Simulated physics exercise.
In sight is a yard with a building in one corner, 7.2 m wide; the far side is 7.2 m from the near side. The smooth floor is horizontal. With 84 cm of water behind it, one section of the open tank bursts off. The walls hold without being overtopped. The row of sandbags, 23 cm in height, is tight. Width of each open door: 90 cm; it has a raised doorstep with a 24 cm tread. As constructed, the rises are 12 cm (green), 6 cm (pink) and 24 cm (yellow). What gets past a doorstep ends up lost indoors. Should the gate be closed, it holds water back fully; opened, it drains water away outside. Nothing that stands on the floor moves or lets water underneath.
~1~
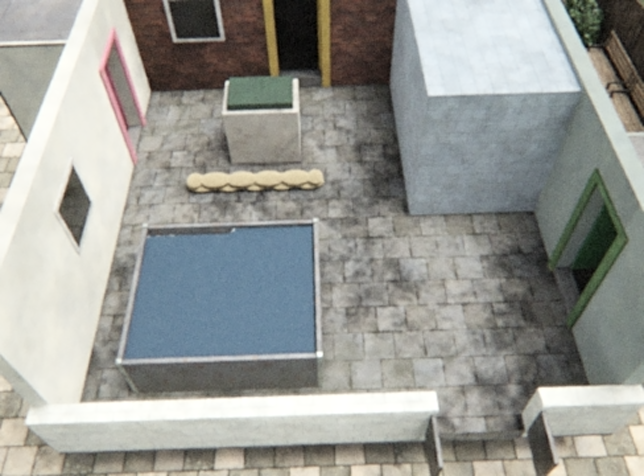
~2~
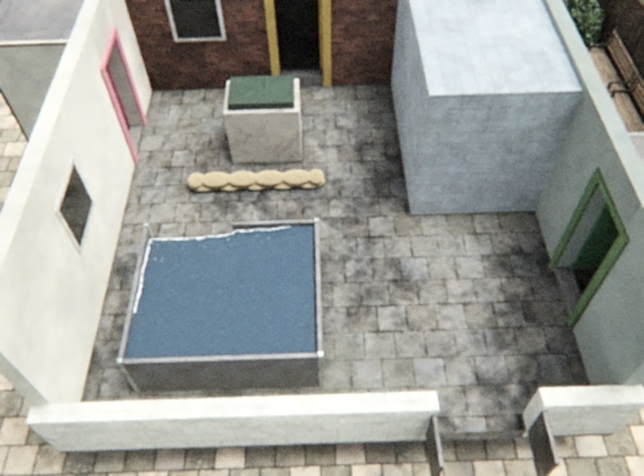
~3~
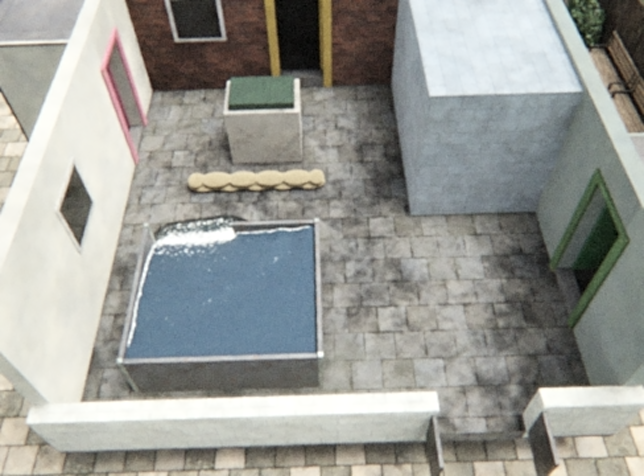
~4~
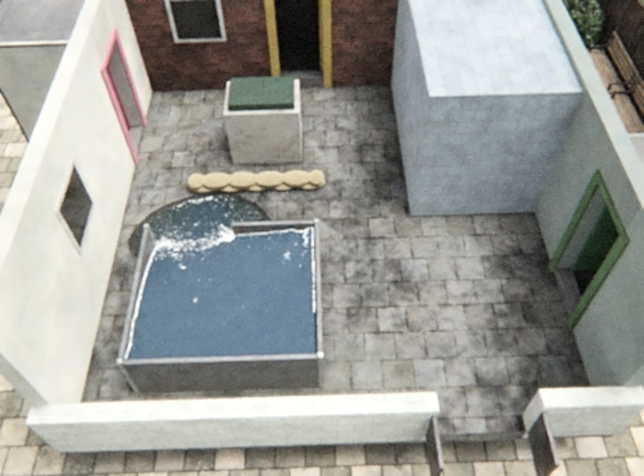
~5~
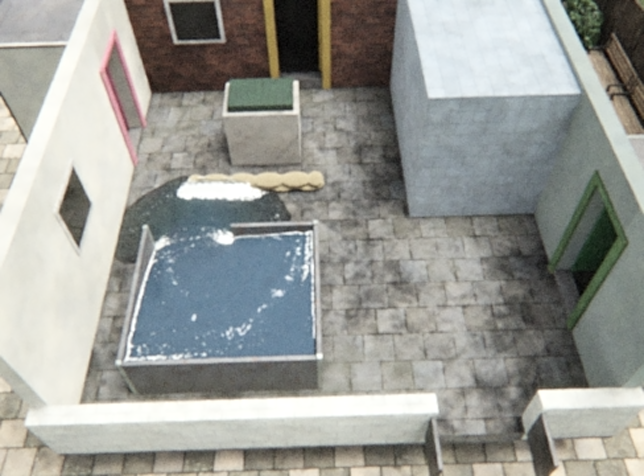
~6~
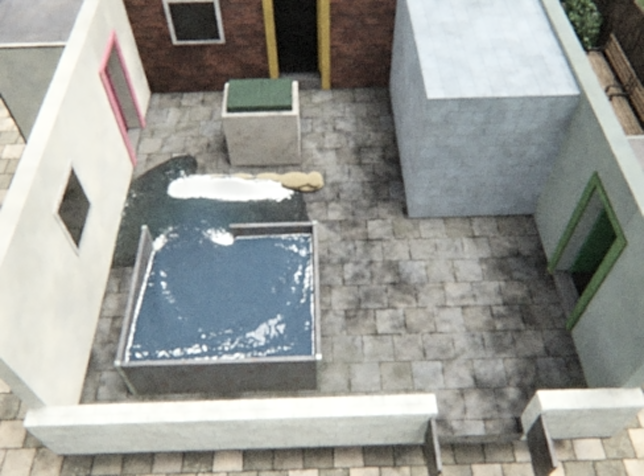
We see a walled yard with an open tank of still blue water; water breaks out at the tank's far left side, spreads across the paving in a dark sheet, and washes white over most of a row of sandbags.
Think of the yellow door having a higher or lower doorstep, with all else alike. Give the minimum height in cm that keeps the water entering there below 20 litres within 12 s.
It would need to be at least 12 cm high.
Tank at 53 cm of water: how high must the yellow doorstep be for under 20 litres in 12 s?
I'd go with near 5.0 cm then.
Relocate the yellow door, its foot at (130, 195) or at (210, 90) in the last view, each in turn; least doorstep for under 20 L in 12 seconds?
Roughly 28 cm, then roughly 31 cm.
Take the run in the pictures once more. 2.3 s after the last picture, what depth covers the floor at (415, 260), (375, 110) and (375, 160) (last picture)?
First 4, then 1, then 5 cm.
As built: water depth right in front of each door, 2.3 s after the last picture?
The green door has 0 cm, the pink door 15 cm and the yellow door 7 cm.
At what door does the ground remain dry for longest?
Final door: Green.
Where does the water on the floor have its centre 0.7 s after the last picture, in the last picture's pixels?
Around (221, 283).
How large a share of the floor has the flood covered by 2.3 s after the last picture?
Roughly 65 percent of the floor.
Then, 0.7 s after the last picture water covers 30 % of the floor, deepest (51 cm) near (206, 200); it has not reached the yellow door.
Then, 2.3 s after the last picture water covers 65 % of the floor, deepest (44 cm) near (176, 98); 7 cm at the yellow door, 0 litres in over its 24 cm doorstep.
Then, 11.3 s after the last picture water covers 95 % of the floor, deepest (16 cm) near (143, 402); 12 cm at the yellow door, 0 litres in over its 24 cm doorstep.
At the yellow door as built, the water peaked near 16 cm, 8.1 s after the last picture.
Run again over the same 12 s with other heights there, 44 litres in over 10 cm, 11 litres over 13.5 cm. The limit of 20 litres is kept from about 12 cm up.
